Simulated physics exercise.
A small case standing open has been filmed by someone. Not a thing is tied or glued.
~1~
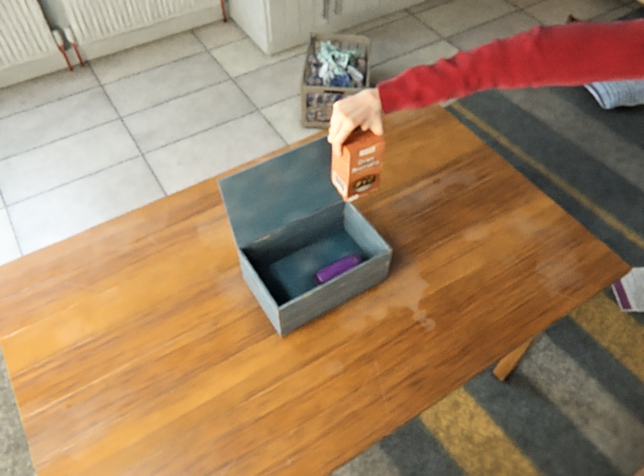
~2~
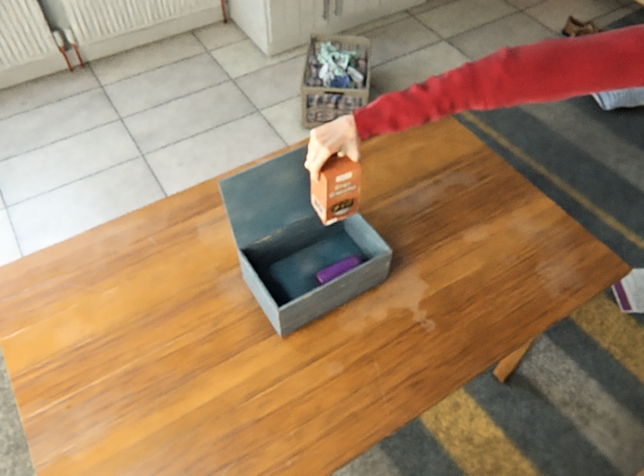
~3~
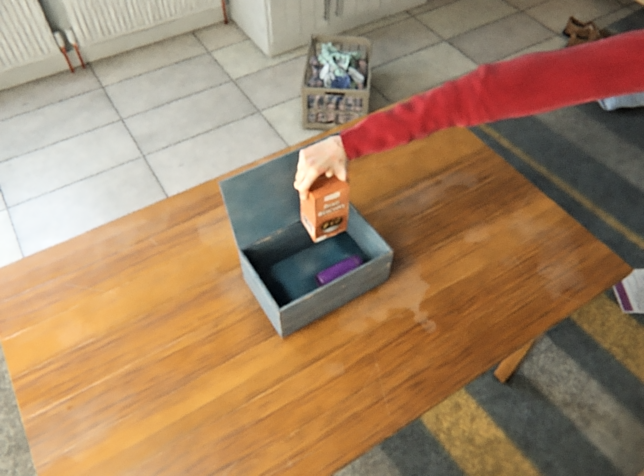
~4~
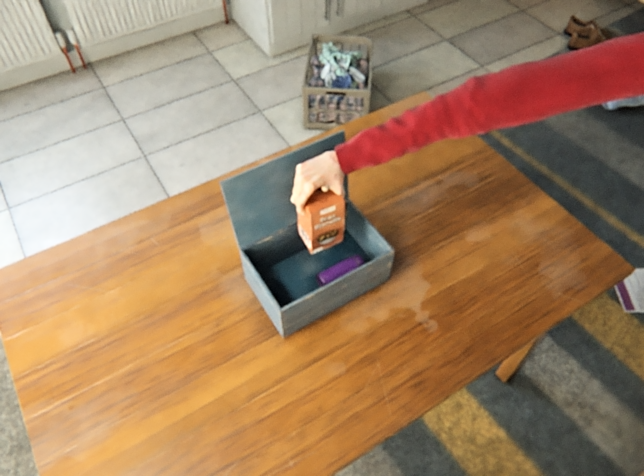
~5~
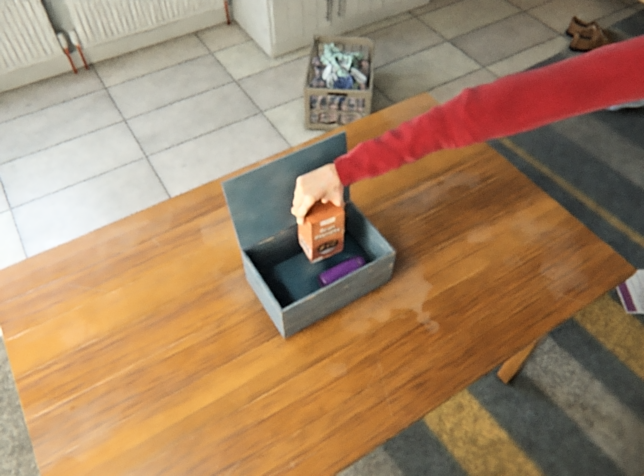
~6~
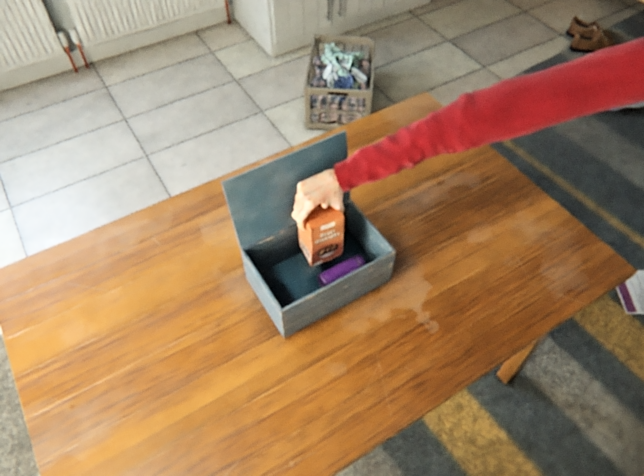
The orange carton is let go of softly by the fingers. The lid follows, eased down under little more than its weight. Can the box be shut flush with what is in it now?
No, not flush.
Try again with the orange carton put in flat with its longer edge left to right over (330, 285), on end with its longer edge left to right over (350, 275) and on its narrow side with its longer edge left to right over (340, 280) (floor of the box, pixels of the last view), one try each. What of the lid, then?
Well, first time it goes down fine, second time it won't go down, and third time it goes down fine.
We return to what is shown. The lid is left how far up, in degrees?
Roughly 50°.
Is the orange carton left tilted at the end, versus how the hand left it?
By the end it has kept its angle.
Then, 0.90 s on from there, lid starting down; orange carton shifted about its own width near (321, 246).
Then, 1.40 s on from there, lid 72° above the rim; orange carton shifted about its own width near (321, 246).
Then, 2.90 s on from there, lid 55° above the rim; orange carton shifted about its own width near (321, 246).
In the end, lid 50° above the rim; moved from the start, orange carton; purple shaker unmoved. At the end, from the last picture's camera, orange carton near (321, 247).
